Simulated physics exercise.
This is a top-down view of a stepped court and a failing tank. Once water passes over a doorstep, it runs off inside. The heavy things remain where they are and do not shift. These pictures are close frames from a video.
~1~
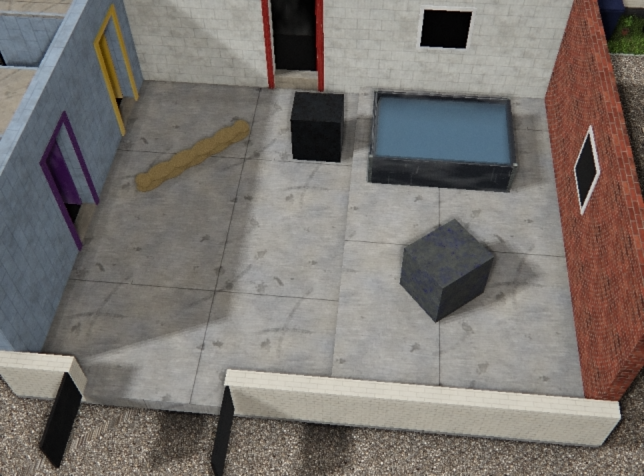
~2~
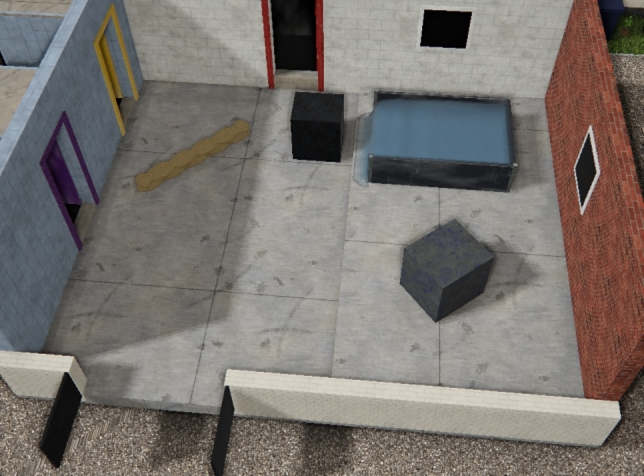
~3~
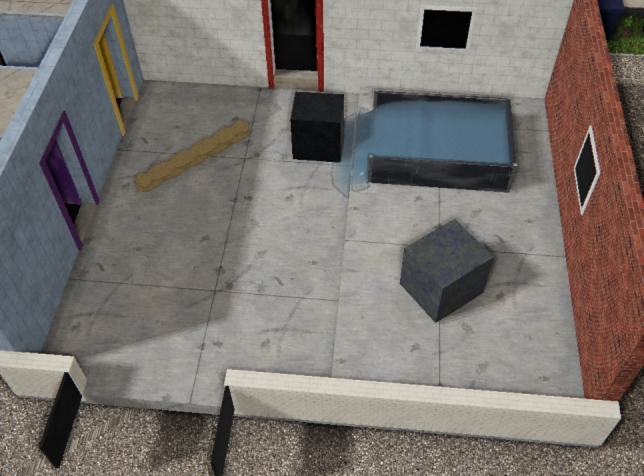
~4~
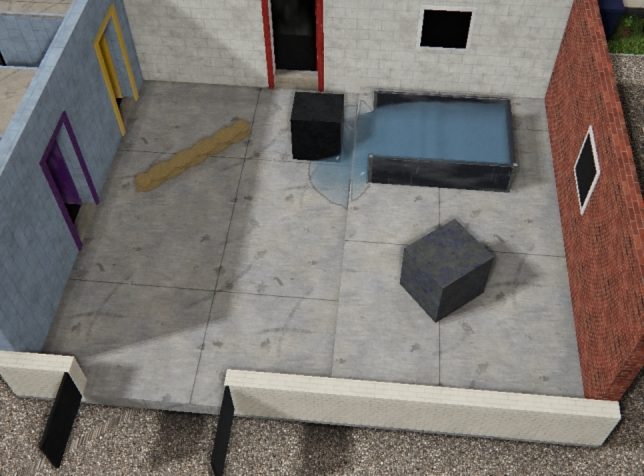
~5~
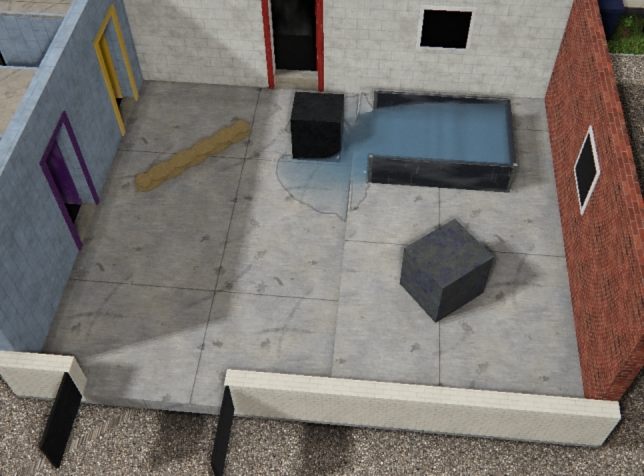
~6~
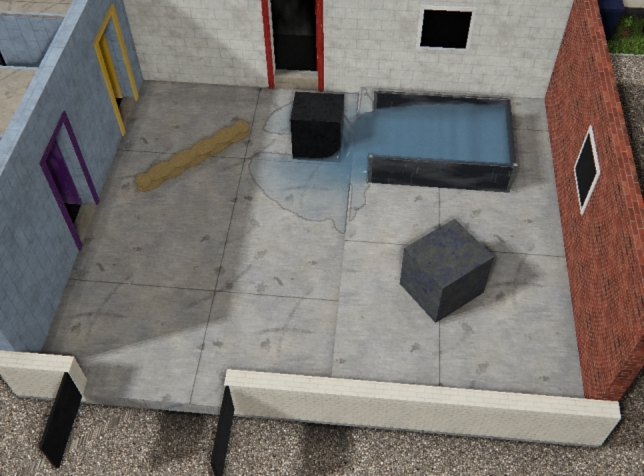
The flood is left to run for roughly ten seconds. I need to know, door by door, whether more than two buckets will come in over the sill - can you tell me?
Purple door: Above two buckets; red door: Up to two buckets; yellow door: Above two buckets.
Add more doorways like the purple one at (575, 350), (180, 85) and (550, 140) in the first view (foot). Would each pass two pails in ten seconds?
Checking each in order, the first misses the threshold, the second beats the threshold, and the third misses the threshold.
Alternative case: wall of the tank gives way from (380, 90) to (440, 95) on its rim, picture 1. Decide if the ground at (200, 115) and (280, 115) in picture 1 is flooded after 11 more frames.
Soaked, then soaked.
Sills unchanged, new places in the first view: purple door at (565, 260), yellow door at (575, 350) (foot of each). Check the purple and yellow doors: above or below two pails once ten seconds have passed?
Briefly, purple remains below the limit while yellow remains below the limit.
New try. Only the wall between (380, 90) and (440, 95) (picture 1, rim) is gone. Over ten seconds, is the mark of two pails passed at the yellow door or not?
After that, yellow tops the limit.
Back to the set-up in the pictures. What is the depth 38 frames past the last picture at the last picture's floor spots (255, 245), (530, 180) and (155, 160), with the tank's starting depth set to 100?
In order: Roughly 2, 0 and 20 in a hundred.
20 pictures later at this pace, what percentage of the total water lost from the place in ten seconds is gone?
Roughly 10 percent.
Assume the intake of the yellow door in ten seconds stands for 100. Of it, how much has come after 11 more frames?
About 0 per cent.
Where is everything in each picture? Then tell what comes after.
Still water in the tank at (442, 130), in the first frame.
Water pours out at (374, 140) and has run to (363, 182), in the second frame.
Water pours out at (374, 142) and has run to (349, 193), in the third frame.
Water pours out at (374, 143) and has run to (347, 205), in the fourth frame.
Water pours out at (374, 143) and has run to (282, 173), in the fifth frame.
Water pours out at (374, 143) and has run to (257, 169), in the sixth frame.
A moment on, water covers 20 % of the floor; the purple door not reached, the red door wet at the sill, nothing in, the yellow door not reached.
Next, water covers 35 % of the floor; the purple door not reached, the red door wet at the sill, nothing in, the yellow door not reached.
Then, water covers 60 % of the floor; the purple door over two buckets in, the red door wet at the sill, nothing in, the yellow door over two buckets in.
Later, water covers 60 % of the floor; the purple door over two buckets in, the red door wet at the sill, nothing in, the yellow door far over two buckets in.
In the end, water covers 60 % of the floor; the purple door over two buckets in, the red door wet at the sill, nothing in, the yellow door far over two buckets in.
